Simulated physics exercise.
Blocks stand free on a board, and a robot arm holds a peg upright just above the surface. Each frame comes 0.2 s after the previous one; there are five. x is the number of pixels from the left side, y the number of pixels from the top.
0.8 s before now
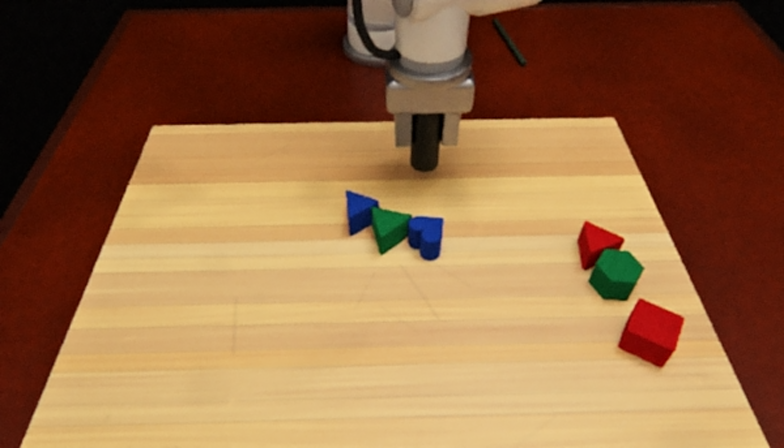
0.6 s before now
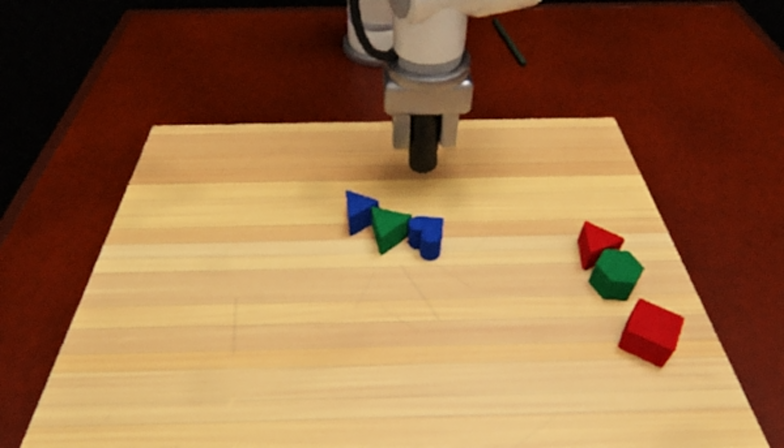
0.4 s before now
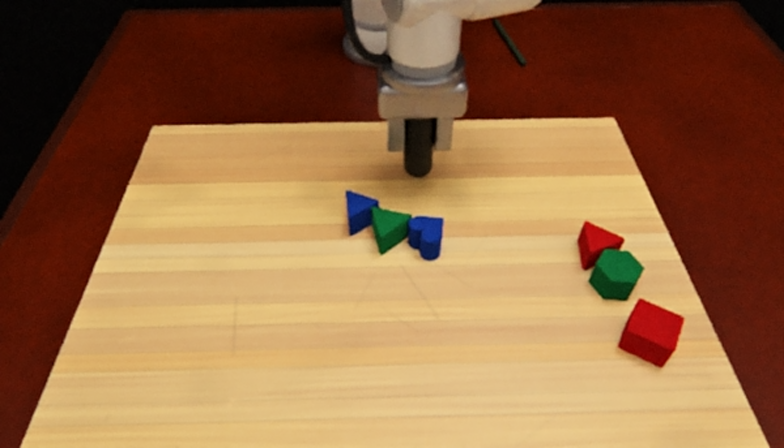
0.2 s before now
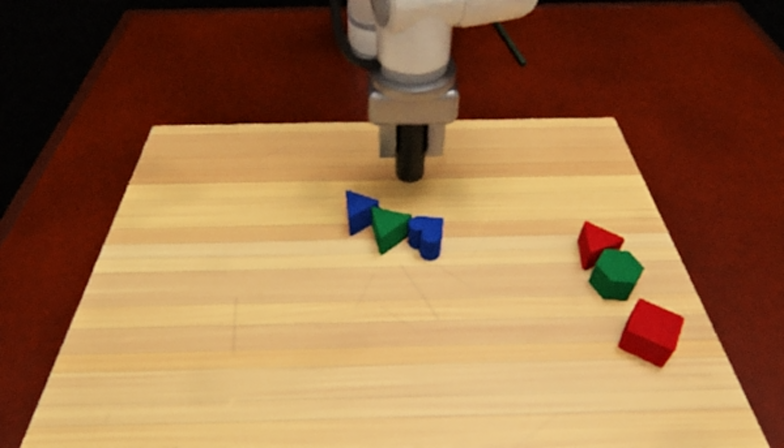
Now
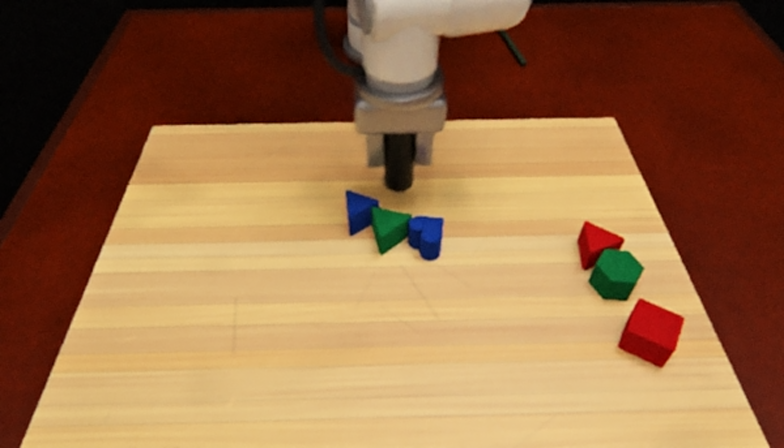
To begin with, a robot arm holds a dark peg upright near the far edge of a wooden board, beyond two blue blocks and a green one, with other blocks at right. The peg then moves a short way left and slightly nearer the blue and green blocks, while every block stays still.
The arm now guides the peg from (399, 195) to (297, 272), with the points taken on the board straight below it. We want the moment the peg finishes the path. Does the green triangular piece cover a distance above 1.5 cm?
No.
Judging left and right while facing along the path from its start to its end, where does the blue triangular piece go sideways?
Displaced right.
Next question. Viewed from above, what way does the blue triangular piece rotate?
From overhead, the rotation is clockwise.
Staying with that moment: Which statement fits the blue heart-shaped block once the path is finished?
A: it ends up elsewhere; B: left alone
My answer is option B.
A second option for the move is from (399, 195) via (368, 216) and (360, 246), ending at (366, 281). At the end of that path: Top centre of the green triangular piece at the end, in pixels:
The centre of its top face lies at (392, 240).
The first path, step by step. One third of the way, peg (368, 207); blue triangular piece (342, 211), turned 20° clockwise; green triangular piece (388, 221), turned 15° anticlockwise.
Two thirds of the way, peg (333, 233); blue triangular piece (303, 230), turned 65° clockwise; green triangular piece (382, 224), turned 45° anticlockwise.
At the end, peg (295, 260); blue triangular piece (269, 242), turned 105° clockwise; green triangular piece (382, 224), turned 45° anticlockwise; blue heart-shaped block still.
